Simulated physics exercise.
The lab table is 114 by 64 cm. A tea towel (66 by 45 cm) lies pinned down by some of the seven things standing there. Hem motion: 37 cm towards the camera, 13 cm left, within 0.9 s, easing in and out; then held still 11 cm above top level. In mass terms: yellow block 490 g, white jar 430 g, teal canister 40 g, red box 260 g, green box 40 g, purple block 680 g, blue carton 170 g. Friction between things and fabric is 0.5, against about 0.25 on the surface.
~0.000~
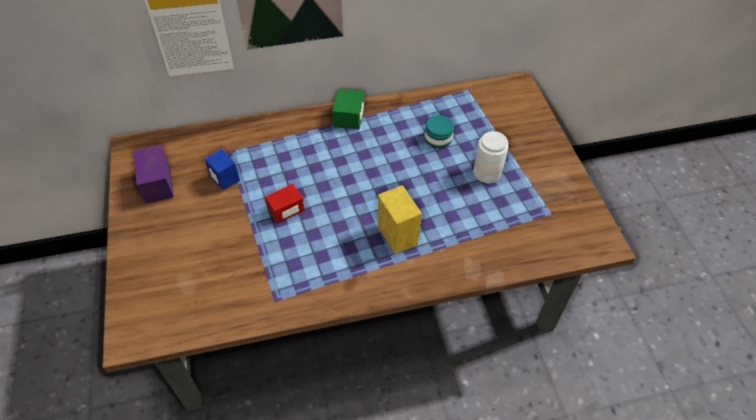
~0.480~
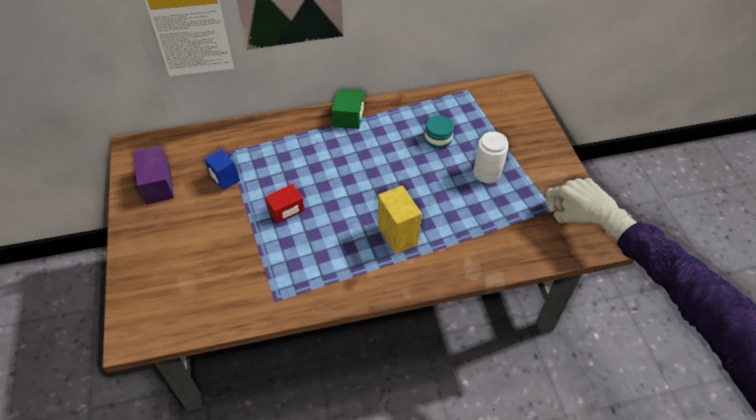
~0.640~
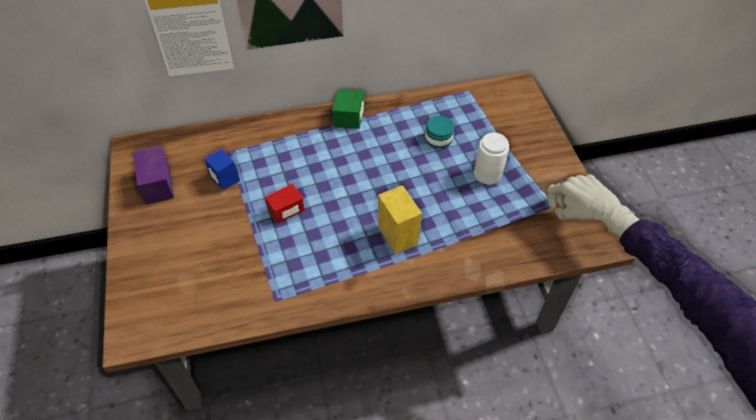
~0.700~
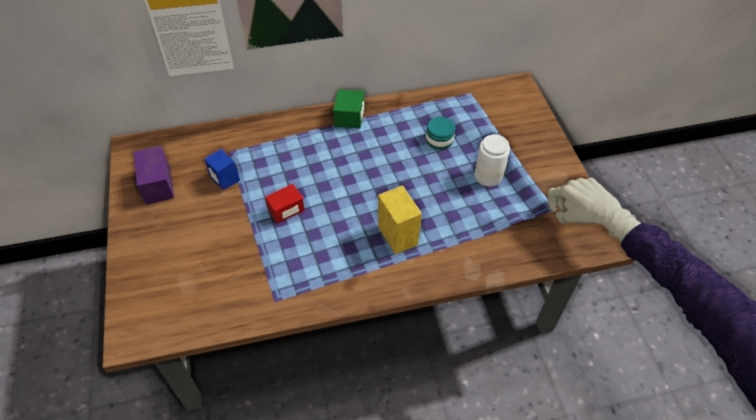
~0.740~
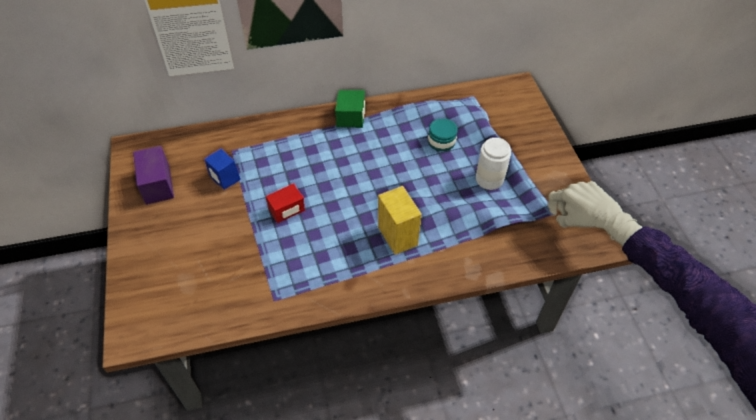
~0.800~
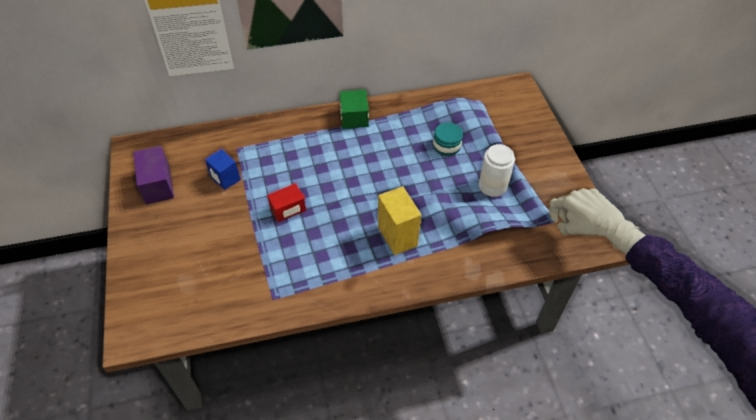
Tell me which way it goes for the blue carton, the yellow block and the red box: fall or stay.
Here it is: The blue carton will stay, the yellow block will fall, the red box will stay.
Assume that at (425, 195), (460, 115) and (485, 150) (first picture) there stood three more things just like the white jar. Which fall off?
Taking them one by one: Is lost, then is lost, then is lost.
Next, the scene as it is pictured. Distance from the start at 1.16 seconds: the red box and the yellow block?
About: Red box 10 cm, yellow block 6 cm.
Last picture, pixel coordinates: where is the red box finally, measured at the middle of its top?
(405, 206).
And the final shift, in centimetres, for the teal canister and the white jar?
The teal canister finishes off the top, and the white jar finishes off the top.
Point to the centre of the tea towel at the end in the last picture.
The middle ends up near pixel (487, 276).
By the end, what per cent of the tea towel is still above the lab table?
Around 55 percent.
By 1.0 s, 100 % of the tea towel is still over the top; red box 3 cm off its start, yellow block 2 cm off its start, white jar 15 cm off its start.
By 1.2 s, 95 % of the tea towel is still over the top; red box 9 cm off its start, yellow block 7 cm off its start, white jar 27 cm off its start.
By 1.3 s, 80 % of the tea towel is still over the top; red box 17 cm off its start at (356, 187), yellow block 13 cm off its start at (418, 253), white jar 40 cm off its start at (558, 293).
By 1.5 s, 55 % of the tea towel is still over the top; red box 24 cm off its start, yellow block 19 cm off its start, teal canister over the edge.
By 3.1 s, 55 % of the tea towel is still over the top; yellow block over the edge, red box 27 cm off its start at (405, 206), blue carton 0 cm off its start at (220, 160), teal canister over the edge.
